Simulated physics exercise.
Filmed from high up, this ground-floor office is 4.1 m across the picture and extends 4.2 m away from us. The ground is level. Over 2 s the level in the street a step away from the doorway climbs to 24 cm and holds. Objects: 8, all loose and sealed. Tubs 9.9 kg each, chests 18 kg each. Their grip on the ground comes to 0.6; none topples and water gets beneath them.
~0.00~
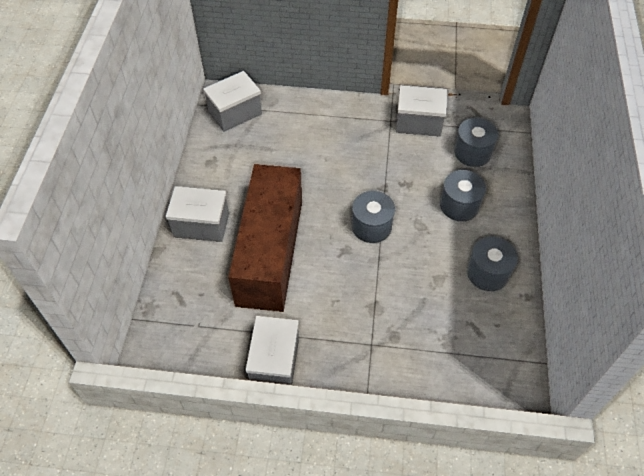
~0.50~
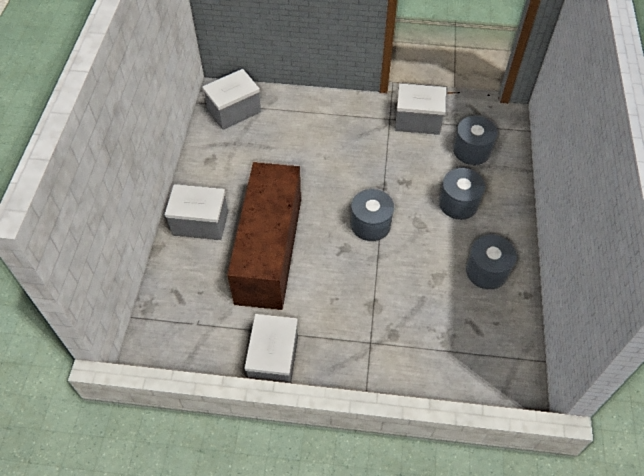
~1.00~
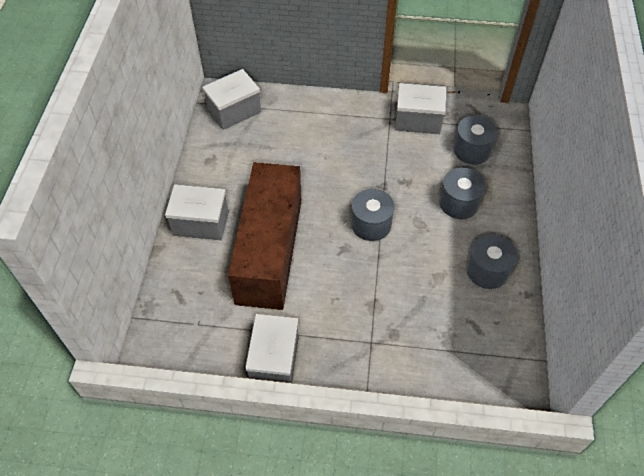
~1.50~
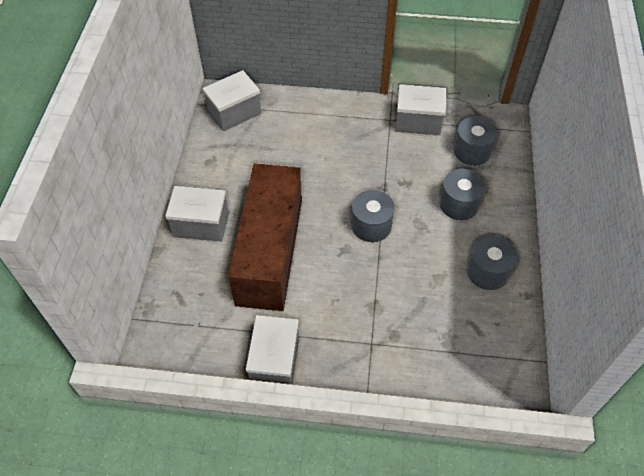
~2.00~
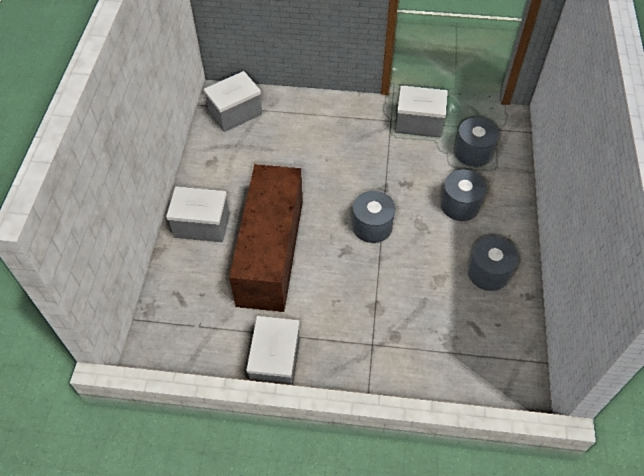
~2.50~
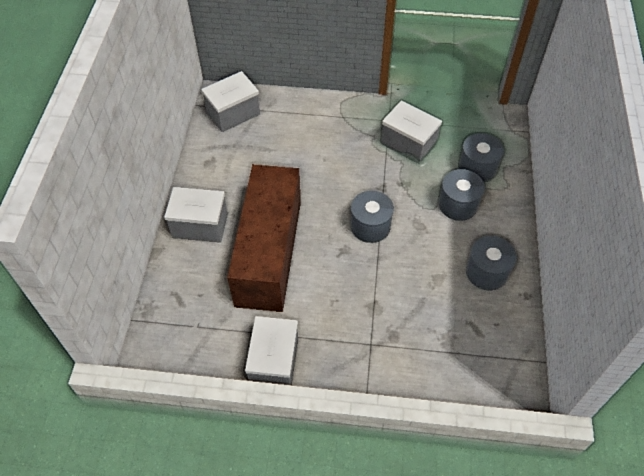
Water spreading over the ground outside a roofless grey room, then entering the doorway and shifting a white-topped box and a drum.
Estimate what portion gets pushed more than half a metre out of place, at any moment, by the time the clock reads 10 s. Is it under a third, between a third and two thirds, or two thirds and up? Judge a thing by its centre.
It is two thirds and up.
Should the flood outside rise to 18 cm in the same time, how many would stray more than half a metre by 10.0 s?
It would come to 5 of them.
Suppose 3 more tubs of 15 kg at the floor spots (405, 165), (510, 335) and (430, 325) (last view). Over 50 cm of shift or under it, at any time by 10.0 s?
Well, it goes above, above, above.
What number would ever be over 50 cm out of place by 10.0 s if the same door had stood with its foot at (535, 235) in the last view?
Then 7.
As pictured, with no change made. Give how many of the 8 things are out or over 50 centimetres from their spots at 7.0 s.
The number I get is 6.
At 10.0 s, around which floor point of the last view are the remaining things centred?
They average out to somewhere around (236, 215).
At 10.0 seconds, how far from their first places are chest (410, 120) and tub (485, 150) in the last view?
Respectively 350 and 250 centimetres.
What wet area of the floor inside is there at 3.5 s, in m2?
Somewhere around 7.0 m2, roughly.
After 3.5 s 3 of 8 are over 50 cm from their spots; 1 afloat.
After 4.5 s 5 of 8 are over 50 cm from their spots; 0 afloat.
After 7.0 s 6 of 8 are over 50 cm from their spots; 5 afloat.
After 10.0 s 7 of 8 are over 50 cm from their spots, and 7 have been at some point; 7 afloat.
